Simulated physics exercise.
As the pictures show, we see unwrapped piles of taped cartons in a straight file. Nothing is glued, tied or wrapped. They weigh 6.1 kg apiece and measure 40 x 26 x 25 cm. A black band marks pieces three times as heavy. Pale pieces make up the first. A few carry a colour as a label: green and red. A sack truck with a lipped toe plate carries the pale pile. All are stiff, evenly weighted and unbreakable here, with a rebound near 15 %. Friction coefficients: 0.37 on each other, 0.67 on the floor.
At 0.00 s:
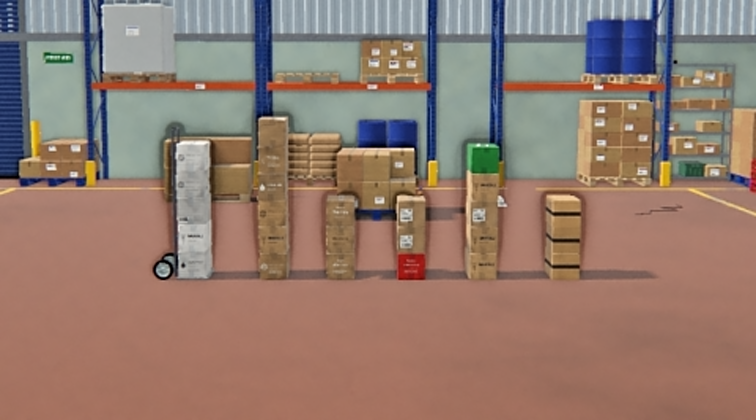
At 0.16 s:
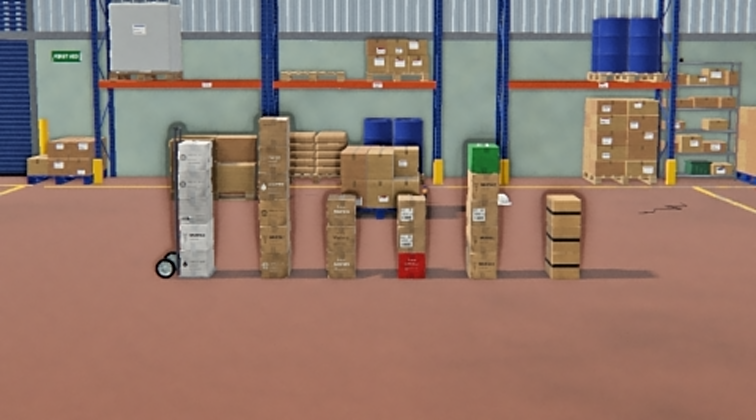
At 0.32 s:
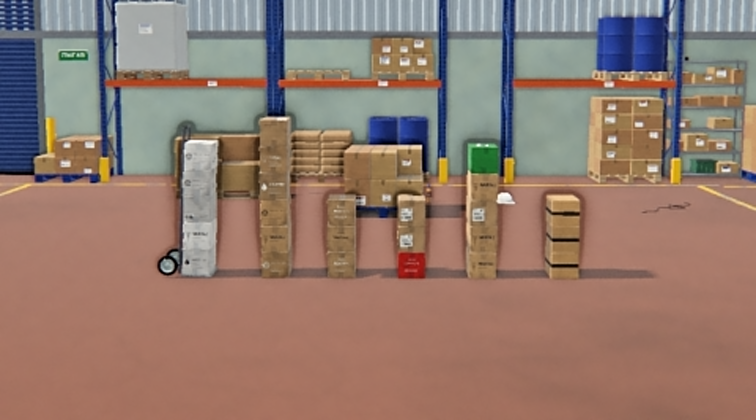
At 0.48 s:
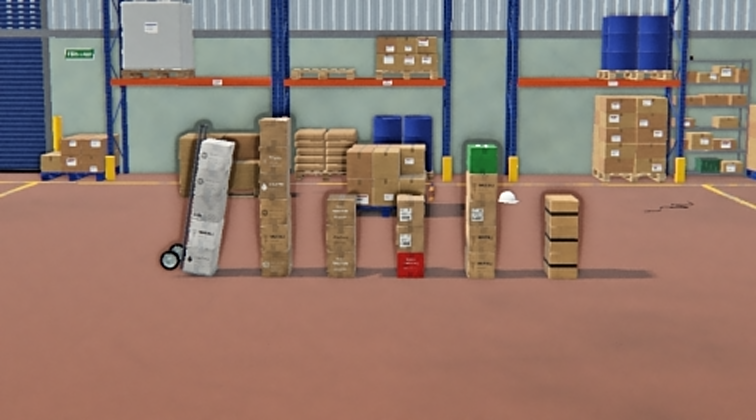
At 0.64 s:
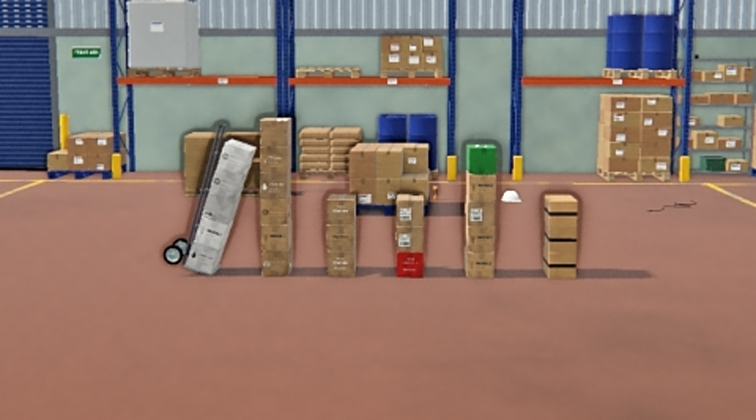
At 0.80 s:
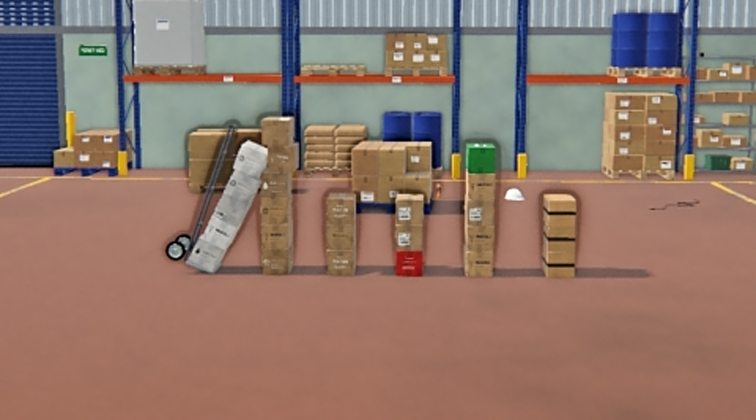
A pale stack of cartons on a sack truck stood at the left of a row of box piles in a warehouse, then leaned steadily rightward with the truck while the other piles stayed upright.
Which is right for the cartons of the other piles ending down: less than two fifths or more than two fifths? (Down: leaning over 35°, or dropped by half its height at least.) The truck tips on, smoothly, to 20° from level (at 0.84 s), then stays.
Ending down: More than two fifths.
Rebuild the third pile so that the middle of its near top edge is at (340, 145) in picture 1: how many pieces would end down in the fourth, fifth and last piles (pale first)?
In that case fourth 3, fifth 4, last 2.
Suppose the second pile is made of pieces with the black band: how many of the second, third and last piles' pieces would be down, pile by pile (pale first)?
In that case second 0, third 0, last 0.
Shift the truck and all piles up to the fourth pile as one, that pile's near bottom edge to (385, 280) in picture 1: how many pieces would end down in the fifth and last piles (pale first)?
In that case fifth 0, last 0.
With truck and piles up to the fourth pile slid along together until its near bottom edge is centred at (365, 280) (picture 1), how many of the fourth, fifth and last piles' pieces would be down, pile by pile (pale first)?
Then fourth 3, fifth 0, last 0.
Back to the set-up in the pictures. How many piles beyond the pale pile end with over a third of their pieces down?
The count is 5.
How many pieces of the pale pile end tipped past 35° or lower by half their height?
The count is 5.
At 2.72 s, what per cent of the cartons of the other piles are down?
At that moment 60 per cent.
By 1.60 s, 5 of the pale pile down; 2 of the 20 other cartons down.
By 2.72 s, 5 of the pale pile down; 12 of the 20 other cartons down; green carton tilted 31°, 14 cm lower; red carton tilted 19°.
When it is over (4.5 s), 5 of the pale pile down; 18 of the 20 other cartons down; green carton on its side; red carton moved 7 cm. That is 90 per cent. In pixels of the last frame, middles, green carton near (658, 261), red carton near (418, 260).
